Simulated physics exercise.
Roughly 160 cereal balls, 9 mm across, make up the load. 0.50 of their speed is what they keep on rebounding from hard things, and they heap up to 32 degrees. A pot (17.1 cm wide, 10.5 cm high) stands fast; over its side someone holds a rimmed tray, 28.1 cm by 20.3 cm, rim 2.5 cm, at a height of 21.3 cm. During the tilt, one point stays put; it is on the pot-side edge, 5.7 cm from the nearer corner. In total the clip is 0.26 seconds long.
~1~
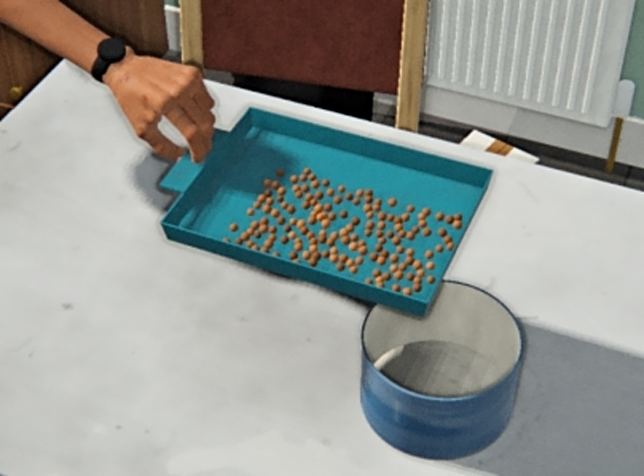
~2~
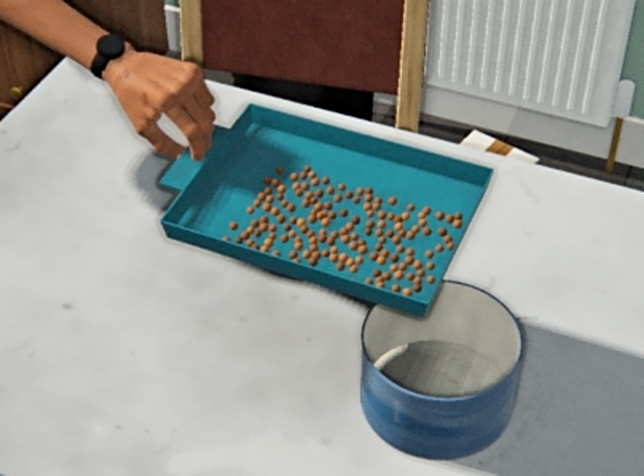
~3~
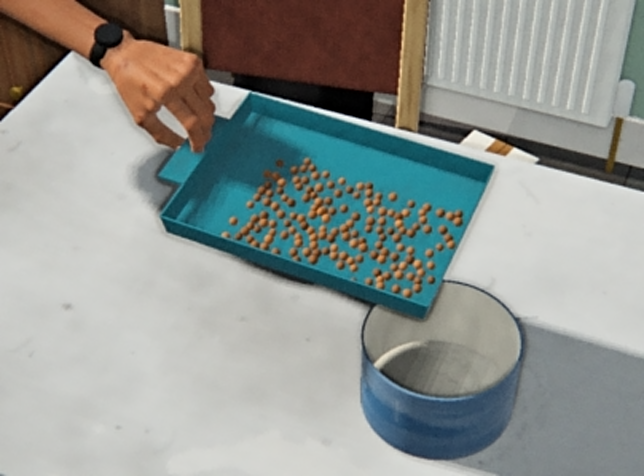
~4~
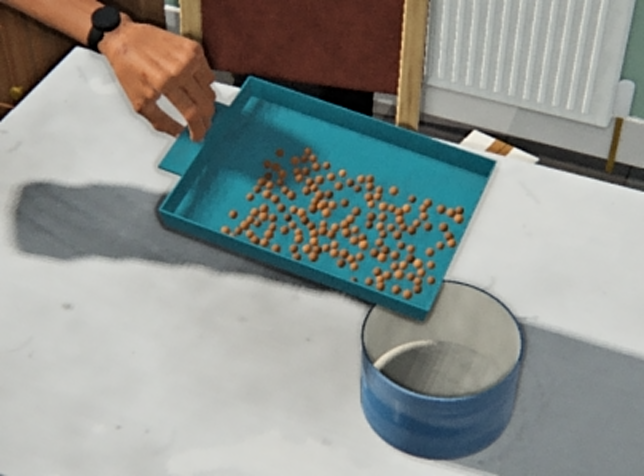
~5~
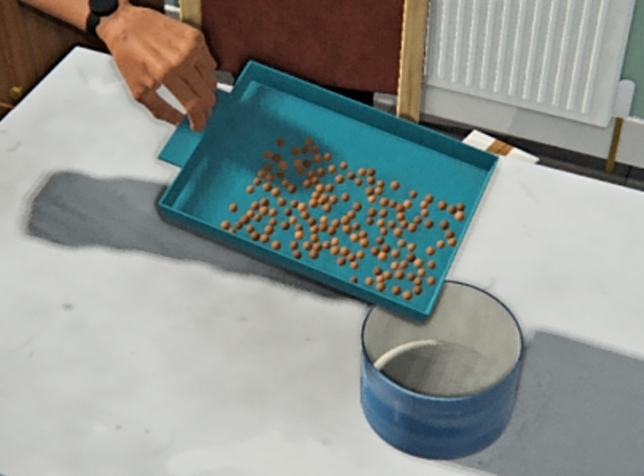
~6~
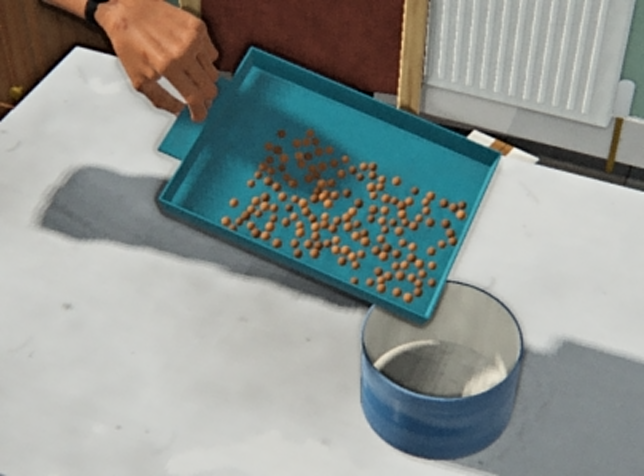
A pale tabletop, with a white radiator and a dark red chair back behind it, is seen from above at an angle. A hand wearing a black watch holds a teal rimmed tray scattered with small brown balls, its near right corner above a blue pot with a pale interior. The hand slowly raises the left side, steepening the tray toward the pot while the balls stay spread across it and the camera stays still.
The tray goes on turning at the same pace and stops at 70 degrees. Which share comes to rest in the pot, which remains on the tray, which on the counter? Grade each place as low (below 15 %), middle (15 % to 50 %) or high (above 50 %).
Pot - low; left on the tray - high; counter - low.
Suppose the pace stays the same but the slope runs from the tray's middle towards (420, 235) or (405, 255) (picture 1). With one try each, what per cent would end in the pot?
Approximately 0 percent, then 0 percent.
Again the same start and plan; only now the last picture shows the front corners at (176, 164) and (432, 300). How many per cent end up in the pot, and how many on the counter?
In the pot: 5 per cent; on the counter: 5 per cent.
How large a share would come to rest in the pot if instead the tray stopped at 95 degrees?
Roughly 30 %.
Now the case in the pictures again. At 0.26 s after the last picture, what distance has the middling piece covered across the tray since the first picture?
5 cm.
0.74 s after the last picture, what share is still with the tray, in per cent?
I'd say close to 95 per cent.
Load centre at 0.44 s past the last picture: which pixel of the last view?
I reckon close to (382, 266).
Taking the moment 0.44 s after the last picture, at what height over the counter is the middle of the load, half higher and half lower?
Roughly 24 centimetres, give or take.
Then, 0.26 s after the last picture, tilt 44 degrees; the tray holds 100 %, the pot 0 %.
Then, 0.44 s after the last picture, tilt 62 degrees; the tray holds 100 %, the pot 0 %.
Then, 0.74 s after the last picture, tilt 70 degrees; the tray holds 95 %, the pot 0 %.
In the end, pot 0 %, tray 95 %, counter 5 %.
